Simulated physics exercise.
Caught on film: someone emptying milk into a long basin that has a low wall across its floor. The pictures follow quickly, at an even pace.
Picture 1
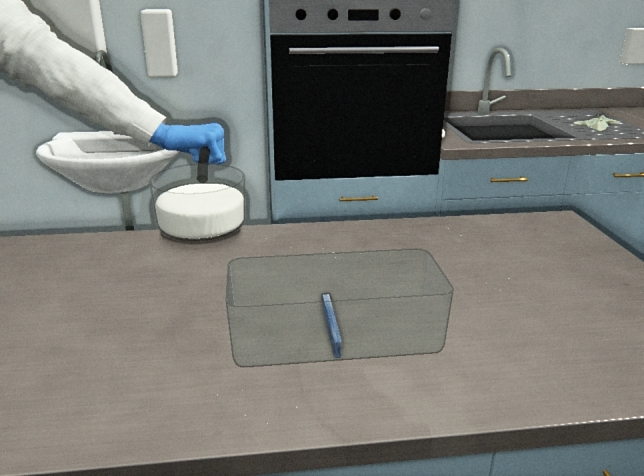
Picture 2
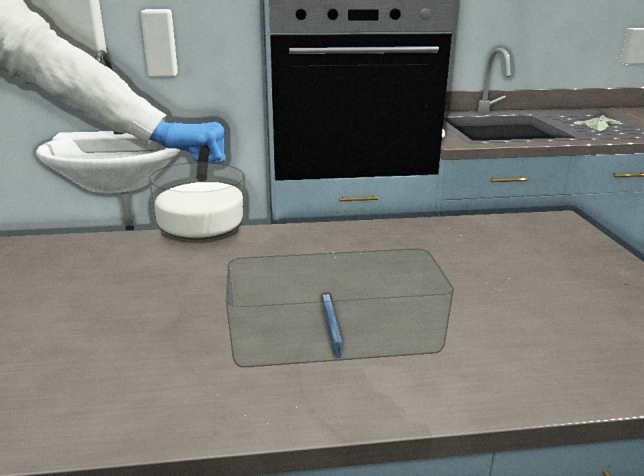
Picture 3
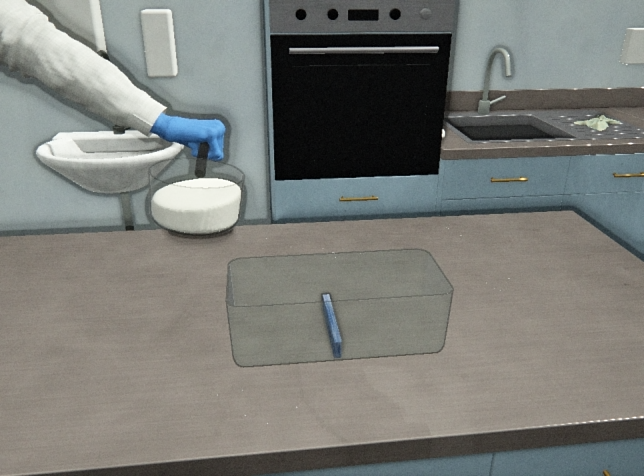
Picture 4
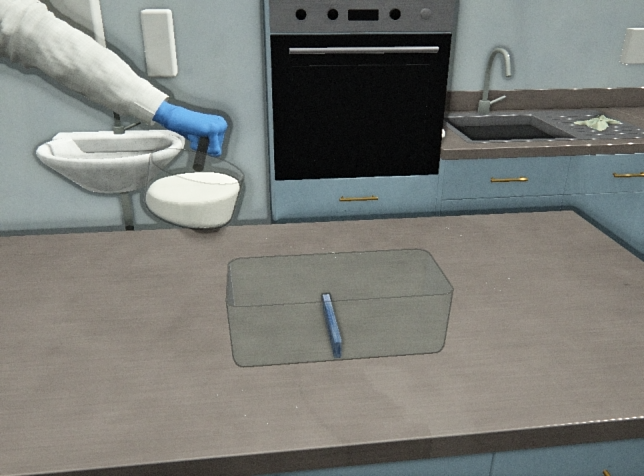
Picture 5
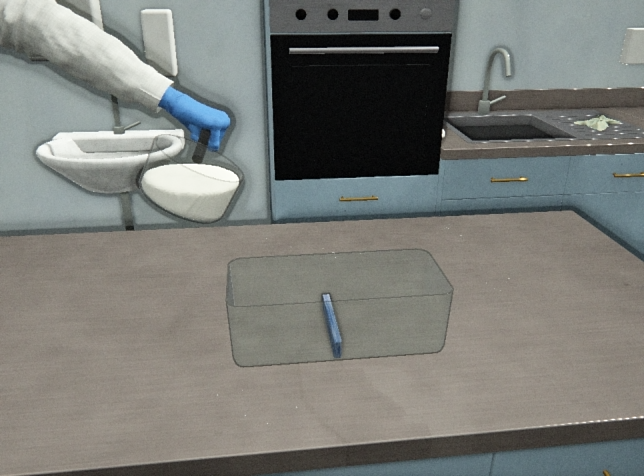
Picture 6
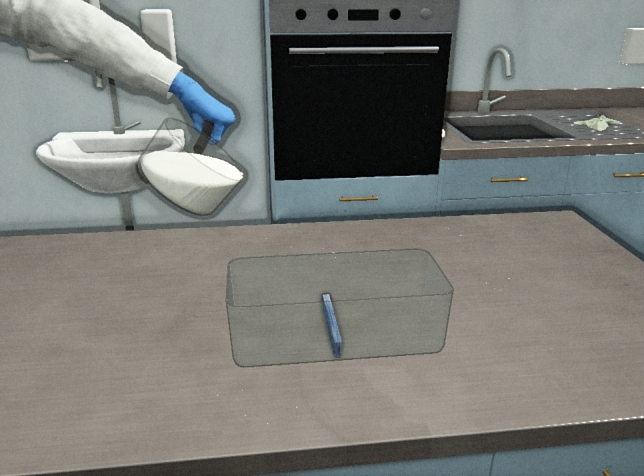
The clip opens on a blue-gloved hand holding a clear, rounded container of milk nearly upright, behind and left of a long transparent basin with a low blue divider. The hand tilts the container rightward, slightly at first, then steeply, and the milk shifts inside while the basin stays still.
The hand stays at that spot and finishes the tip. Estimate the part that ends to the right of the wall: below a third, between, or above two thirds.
It comes to from a third to two thirds.
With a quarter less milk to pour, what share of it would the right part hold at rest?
Near 40 %.
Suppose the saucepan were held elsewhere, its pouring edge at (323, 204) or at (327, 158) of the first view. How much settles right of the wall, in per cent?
The first gives 80 %, the second 65 %.
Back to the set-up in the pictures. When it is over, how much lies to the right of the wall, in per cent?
About 50 per cent.
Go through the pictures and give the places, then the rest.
In the first frame, it leans 0°; its right rim is at (244, 177); the milk meets the walls at (156, 199) and (243, 195); the long basin's rim runs from (228, 282) to (440, 270); the wall's top is at (331, 317).
In the second frame, it leans 2°; its right rim is at (244, 177); the milk meets the walls at (155, 198) and (243, 194).
In the third frame, it leans 7°; its right rim is at (244, 178); the milk meets the walls at (153, 195) and (241, 189).
In the fourth frame, it leans 16°; its right rim is at (244, 178); the milk meets the walls at (148, 188) and (239, 183).
In the fifth frame, it leans 27°; its right rim is at (243, 178); the milk meets the walls at (143, 174) and (240, 177).
In the sixth frame, it leans 40°; its right rim is at (243, 178); the milk meets the walls at (142, 157) and (242, 172).
A moment on, the saucepan is tipped on its side and 39 per cent is still to pour, 1 is left of the wall and 0 right of it.
Next, the saucepan is tipped right over and 6 per cent is still to pour, 25 is left of the wall and 45 right of it.
Then the saucepan is tipped right over and 1 per cent is still to pour, 39 is left of the wall and 48 right of it.
Later the saucepan is tipped right over and 0 per cent is still to pour, 45 is left of the wall and 48 right of it.
Finally, 45 per cent lies left of the wall, 49 right of it and 6 outside.
